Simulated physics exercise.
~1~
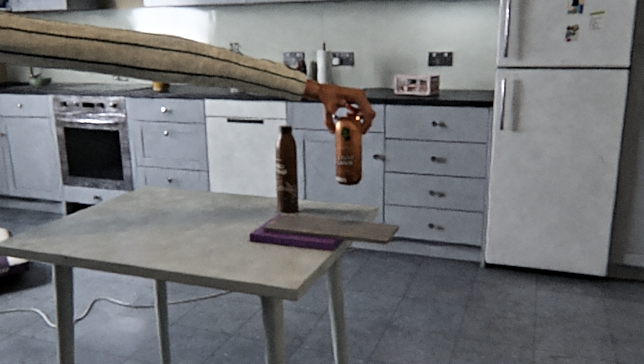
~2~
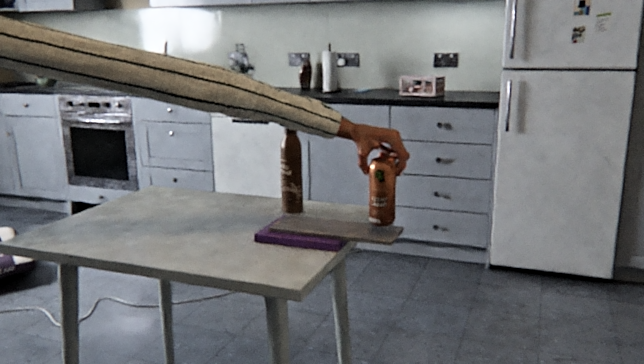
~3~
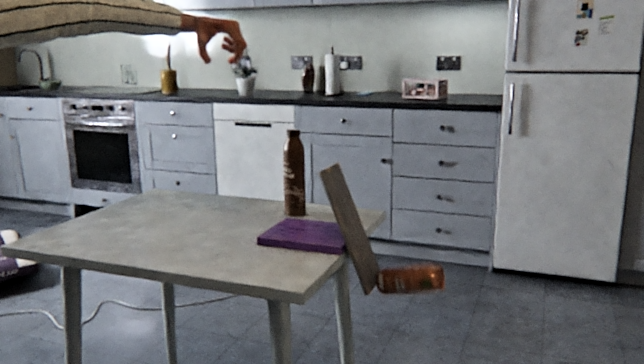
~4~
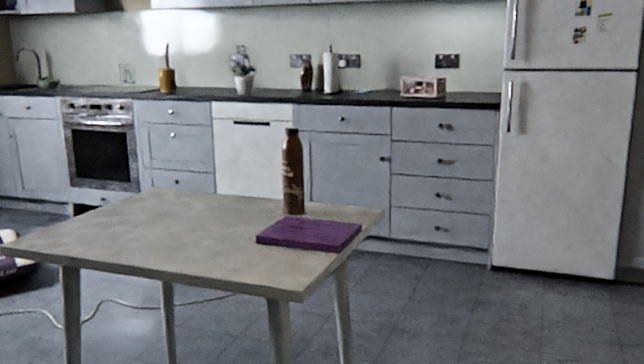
A hand sets an orange can on an overhanging grey board, and both topple off.
